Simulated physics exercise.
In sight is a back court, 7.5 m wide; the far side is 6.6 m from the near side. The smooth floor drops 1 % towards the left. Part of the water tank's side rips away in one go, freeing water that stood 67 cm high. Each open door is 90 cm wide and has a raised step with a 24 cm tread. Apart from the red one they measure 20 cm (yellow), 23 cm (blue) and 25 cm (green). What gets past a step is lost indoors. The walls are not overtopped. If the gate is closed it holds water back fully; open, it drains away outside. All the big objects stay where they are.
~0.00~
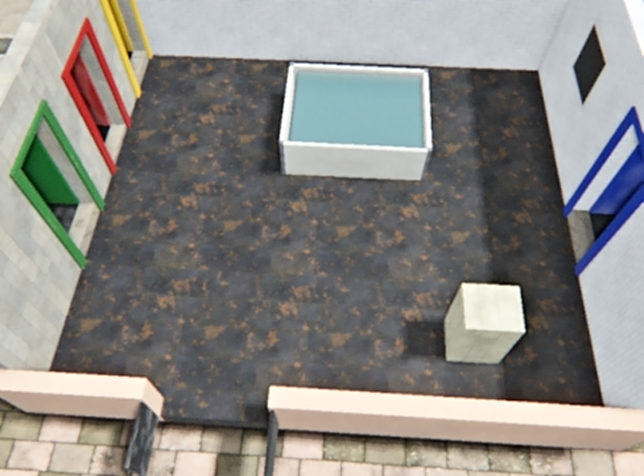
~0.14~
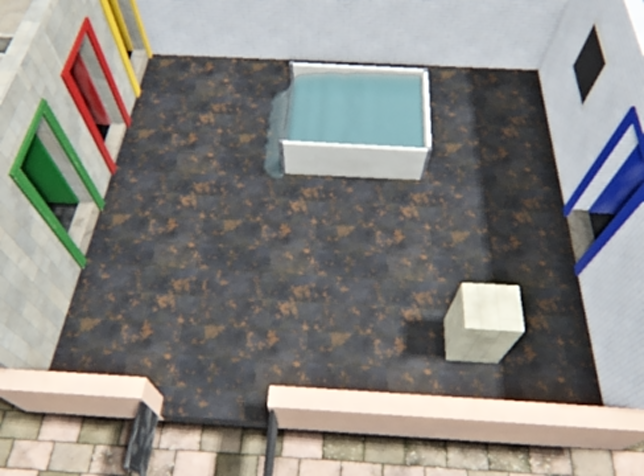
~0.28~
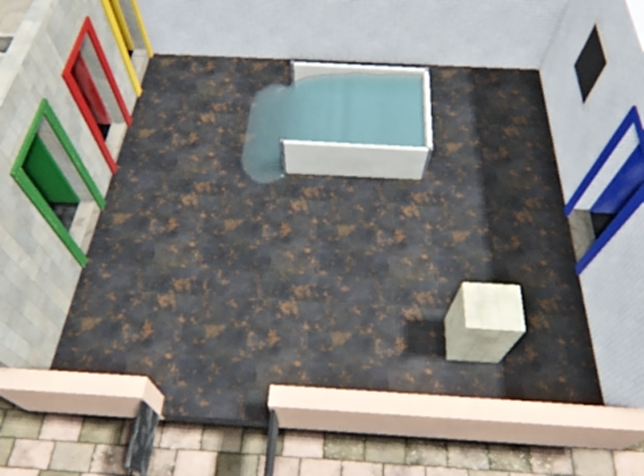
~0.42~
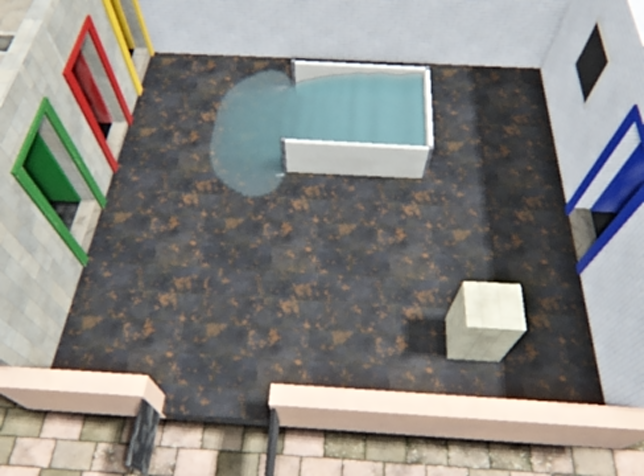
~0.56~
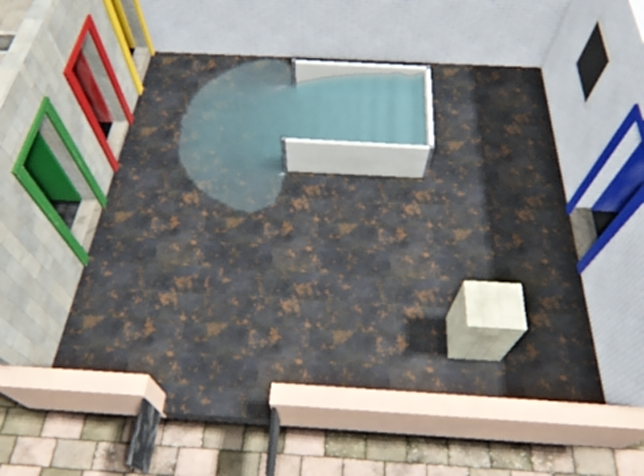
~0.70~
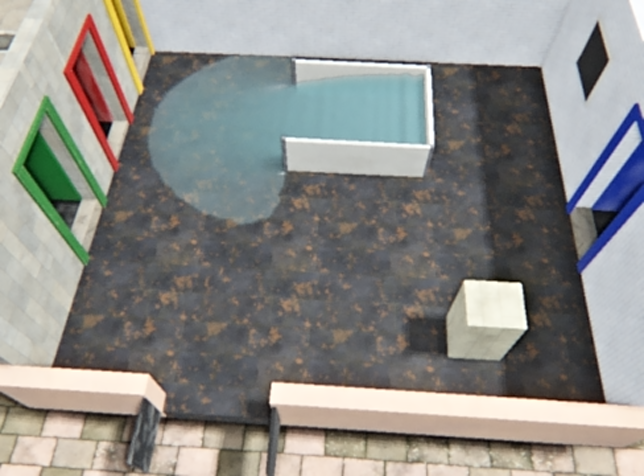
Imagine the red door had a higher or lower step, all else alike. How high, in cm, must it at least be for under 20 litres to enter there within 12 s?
Close to 30 cm is just enough.
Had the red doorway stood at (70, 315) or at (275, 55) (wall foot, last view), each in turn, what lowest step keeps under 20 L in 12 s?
About 12.0 and 8.0 cm.
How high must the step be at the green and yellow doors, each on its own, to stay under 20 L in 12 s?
About 12.0 cm at green and 31 cm at yellow.
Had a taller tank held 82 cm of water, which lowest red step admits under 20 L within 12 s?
About 38 cm.
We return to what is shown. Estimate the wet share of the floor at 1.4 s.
Near 25 per cent is wet.
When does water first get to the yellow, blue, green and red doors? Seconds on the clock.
Arrival: Yellow 1.0 s, blue 11.0 s, green 1.4 s, red 0.8 s.
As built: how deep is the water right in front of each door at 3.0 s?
Depths in cm: Yellow 29, blue 0, green 16, red 28.
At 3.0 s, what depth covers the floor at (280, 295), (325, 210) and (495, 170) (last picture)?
In that order: 0, 0 and 0 cm.
After 1.4 s water covers 25 % of the floor, deepest (39 cm) near (152, 55); 23 cm at the red door, 54 litres in over its 10 cm step.
After 3.0 s water covers 30 % of the floor, deepest (30 cm) near (152, 55); 28 cm at the red door, 284 litres in over its 10 cm step.
After 12.0 s water covers 95 % of the floor, deepest (8 cm) near (47, 385); 6 cm at the red door, 396 litres in over its 10 cm step.
At the red door as built, the water arrived by 0.9 s and peaked near 33 cm at 2.0 s.
With a step of 25 cm, 64 litres would have come in within the 12 s; with 34 cm, 5 litres. So under 20 litres takes about 30 cm.
